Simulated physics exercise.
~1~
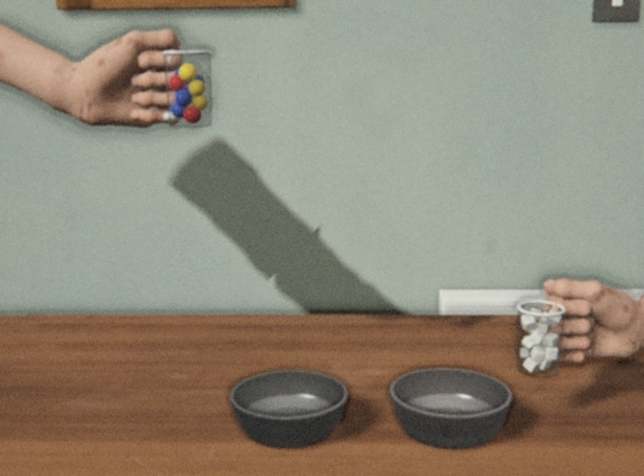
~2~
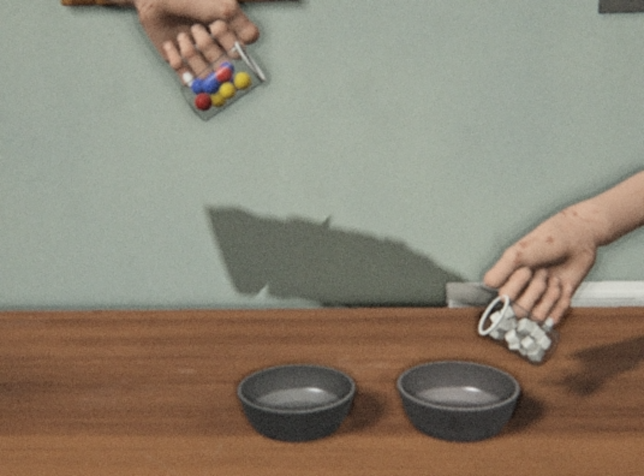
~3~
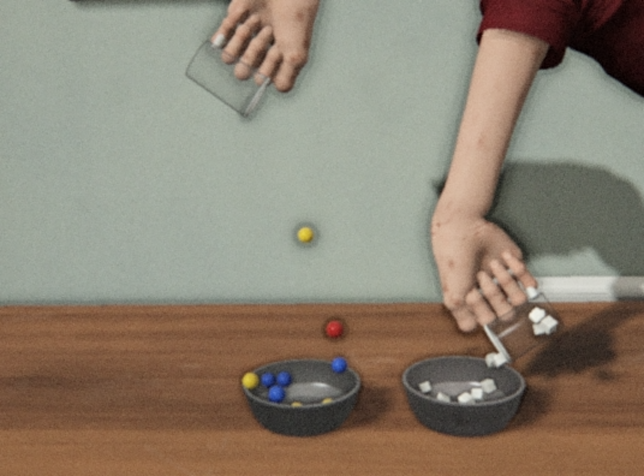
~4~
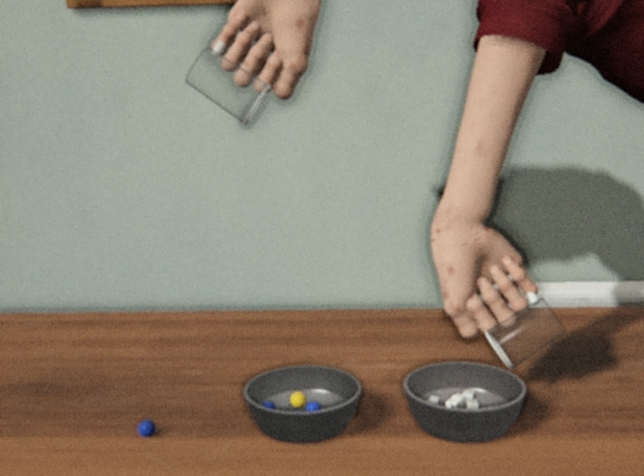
Colored balls and small white cubes drop from two clear cups as hands tip them over a pair of dark dishes; some balls bounce out of the left dish, with one blue ball resting on the table, while the cubes settle inside the right dish.
